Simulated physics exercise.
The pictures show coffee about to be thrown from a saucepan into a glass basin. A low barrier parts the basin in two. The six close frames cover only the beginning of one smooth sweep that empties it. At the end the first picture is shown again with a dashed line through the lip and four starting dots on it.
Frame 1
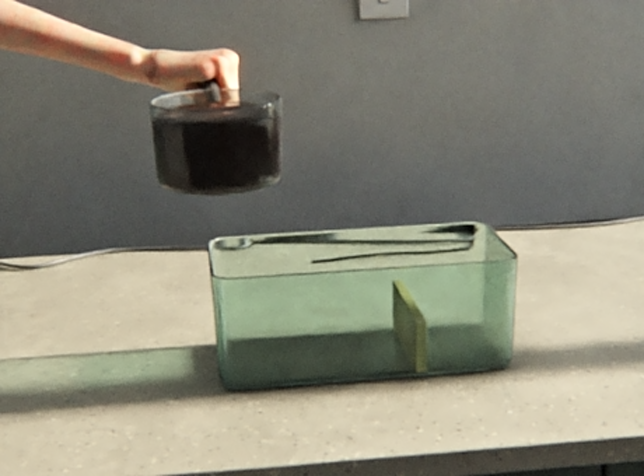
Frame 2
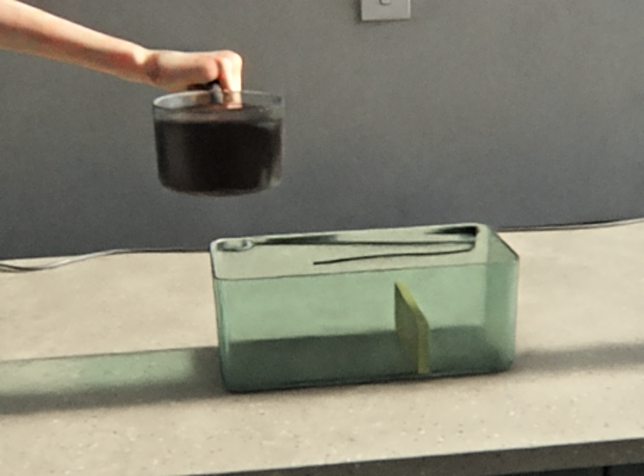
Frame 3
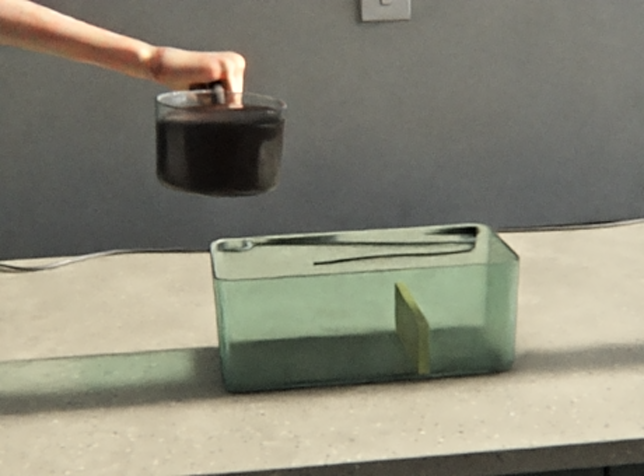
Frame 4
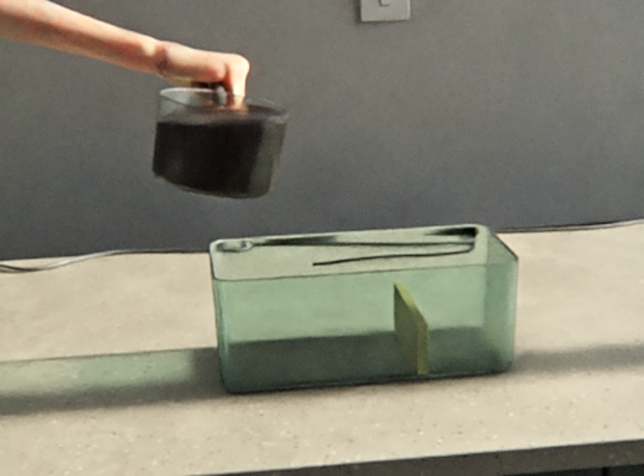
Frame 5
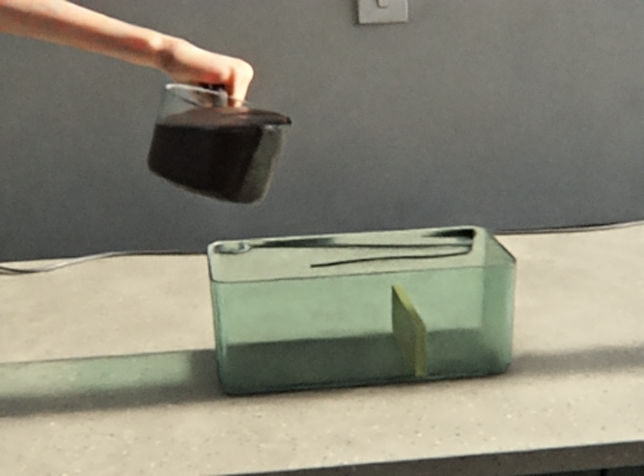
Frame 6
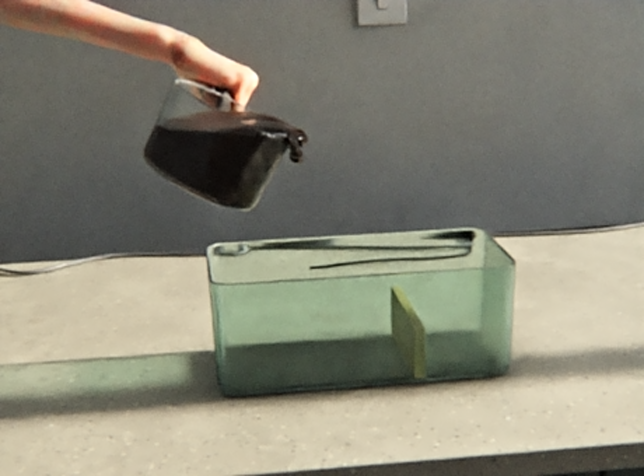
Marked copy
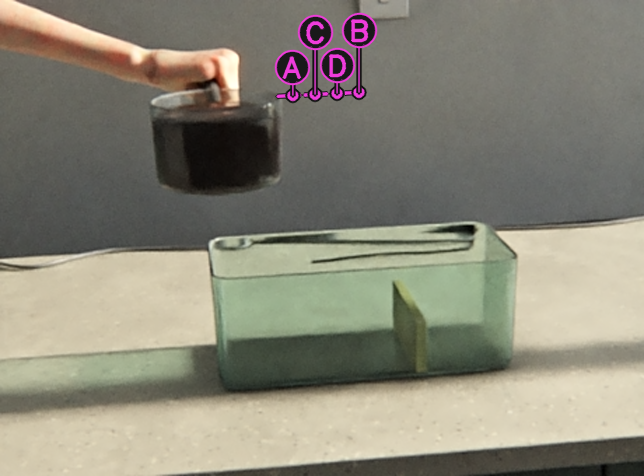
A hand holding a saucepan of dark coffee above a divided glass basin, tilting it rightward until coffee starts spilling over the lip.
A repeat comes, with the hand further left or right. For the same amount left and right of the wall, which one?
Dot D.
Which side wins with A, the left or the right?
More ends on the left.
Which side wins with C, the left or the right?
The left side.
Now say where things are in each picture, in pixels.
In the first picture, upright, lip at (278, 96); basin from (221, 387) to (512, 365); top of the wall at (409, 299); nothing has left yet.
In the second picture, upright, lip at (280, 99); nothing has left yet.
In the third picture, tipped about 5°, lip at (283, 103); nothing has left yet.
In the fourth picture, tipped about 11°, lip at (286, 110); nothing has left yet.
In the fifth picture, tipped about 19°, lip at (288, 122); coffee is over the lip, down to (288, 122).
In the sixth picture, tipped about 29°, lip at (289, 135); coffee is over the lip, down to (299, 161).
In magenta, A at (292, 95); B at (359, 92); C at (315, 94); D at (337, 93).
For dot A, about 98 % ends left of the wall and 1 % right of it.
For dot B, about 26 % ends left of the wall and 74 % right of it.
For dot C, about 77 % ends left of the wall and 22 % right of it.
For dot D, about 45 % ends left of the wall and 54 % right of it.
